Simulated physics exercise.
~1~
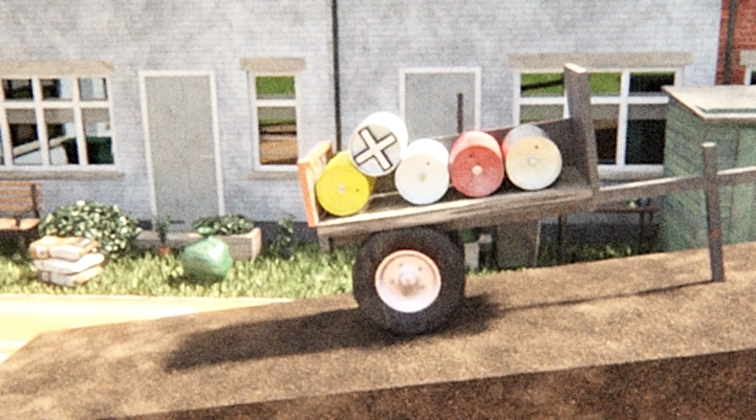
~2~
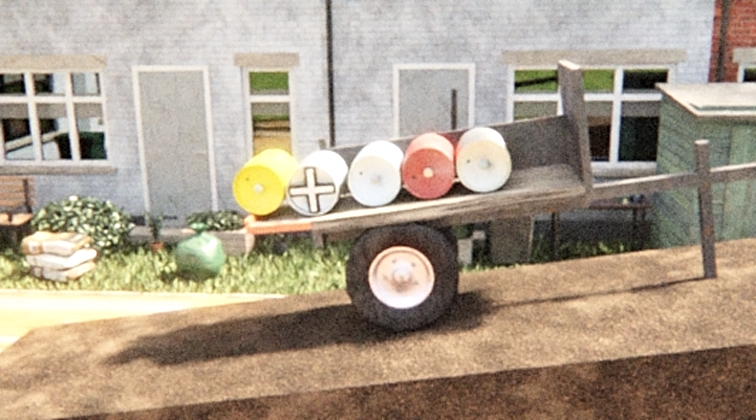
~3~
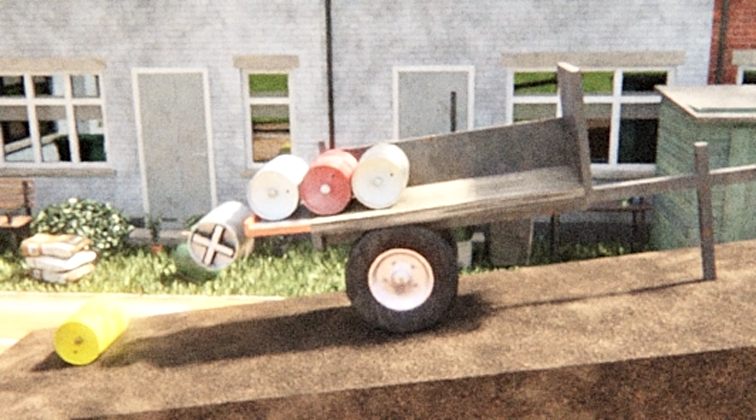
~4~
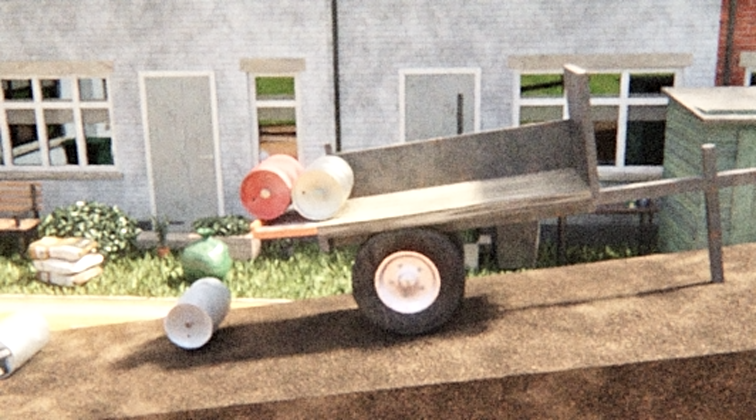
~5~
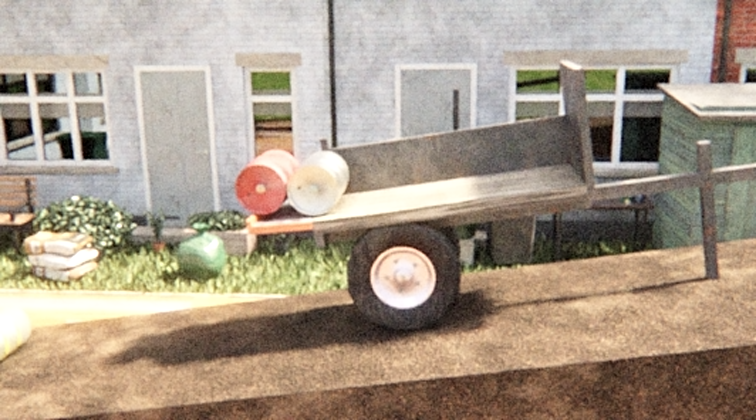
On a sloping trailer, five kegs roll left; three drop off, red and white stay.
